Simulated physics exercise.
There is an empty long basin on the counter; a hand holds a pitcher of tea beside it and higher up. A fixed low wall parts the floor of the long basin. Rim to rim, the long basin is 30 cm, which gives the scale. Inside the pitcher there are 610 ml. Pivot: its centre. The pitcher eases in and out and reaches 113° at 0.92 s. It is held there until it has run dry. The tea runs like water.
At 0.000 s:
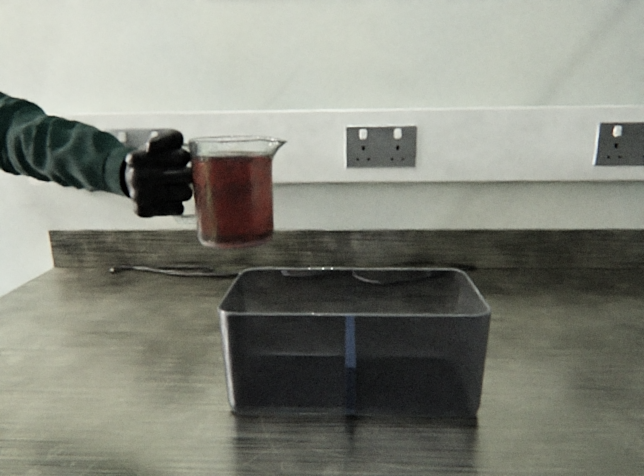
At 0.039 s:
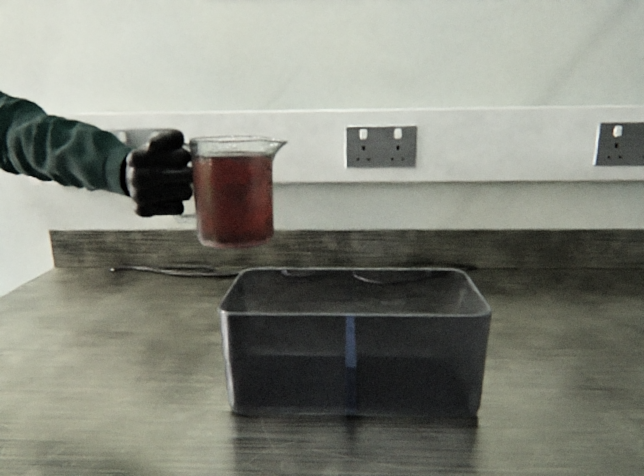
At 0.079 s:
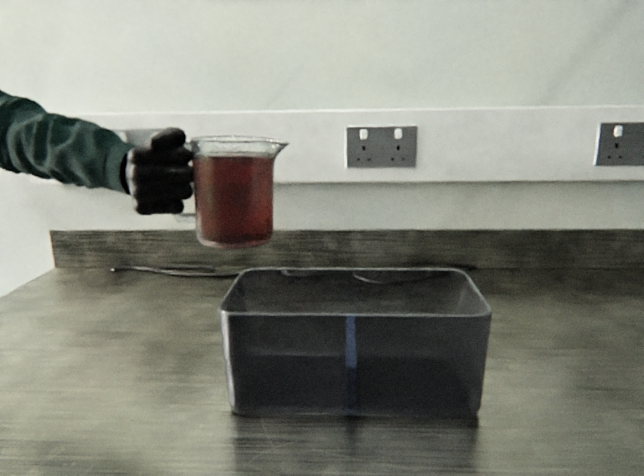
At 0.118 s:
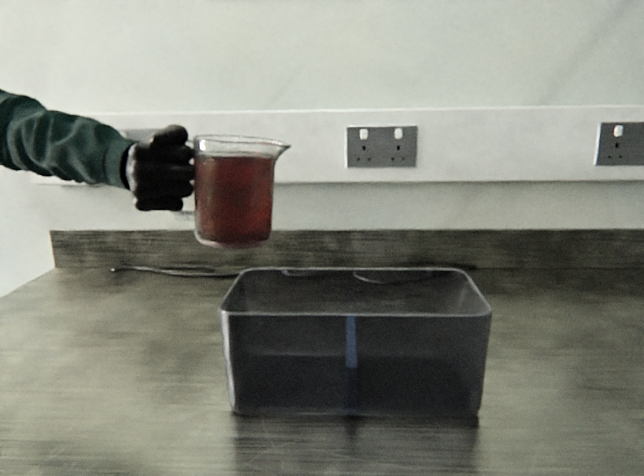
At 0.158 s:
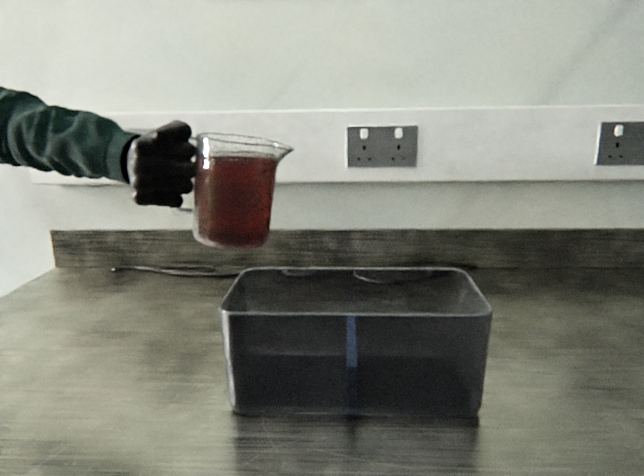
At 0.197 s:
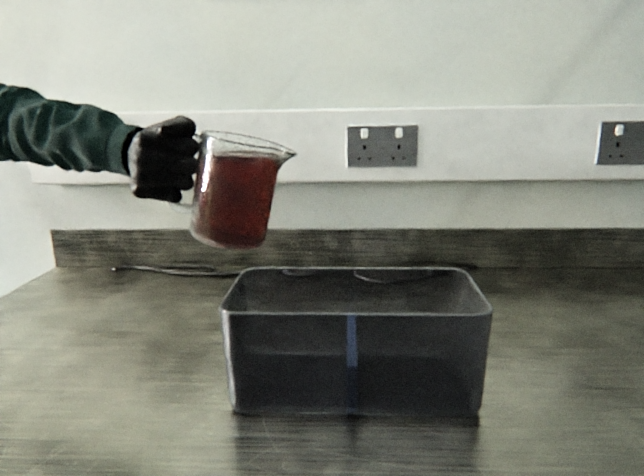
Gloved hand holding a glass pitcher of reddish-brown tea above an empty long basin on a counter, slowly tilting it slightly rightward.
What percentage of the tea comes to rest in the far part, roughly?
27 %.
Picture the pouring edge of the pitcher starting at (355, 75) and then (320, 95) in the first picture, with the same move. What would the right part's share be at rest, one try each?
Roughly 85 per cent the first time and 95 per cent the second.
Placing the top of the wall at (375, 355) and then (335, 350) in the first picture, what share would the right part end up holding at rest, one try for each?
5 % and 70 %.
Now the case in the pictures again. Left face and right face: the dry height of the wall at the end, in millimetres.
About 40 mm left, about 52 mm right.
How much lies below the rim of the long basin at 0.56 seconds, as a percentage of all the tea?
About 6 per cent.
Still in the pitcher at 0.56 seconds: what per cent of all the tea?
78 %.
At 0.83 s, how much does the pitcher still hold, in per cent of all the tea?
Around 20 in a hundred is still there.
After 0.56 s the tilt is 76° and 78 per cent is still to pour, 1 is left of the wall and 5 right of it.
After 0.83 s the tilt is 111° and 21 per cent is still to pour, 37 is left of the wall and 25 right of it.
After 1.11 s the tilt is 113° and 1 per cent is still to pour, 70 is left of the wall and 27 right of it.
After 1.42 s the tilt is 113° and 0 per cent is still to pour, 72 is left of the wall and 27 right of it.
In the end 72 per cent lies left of the wall, 27 right of it and 1 outside.
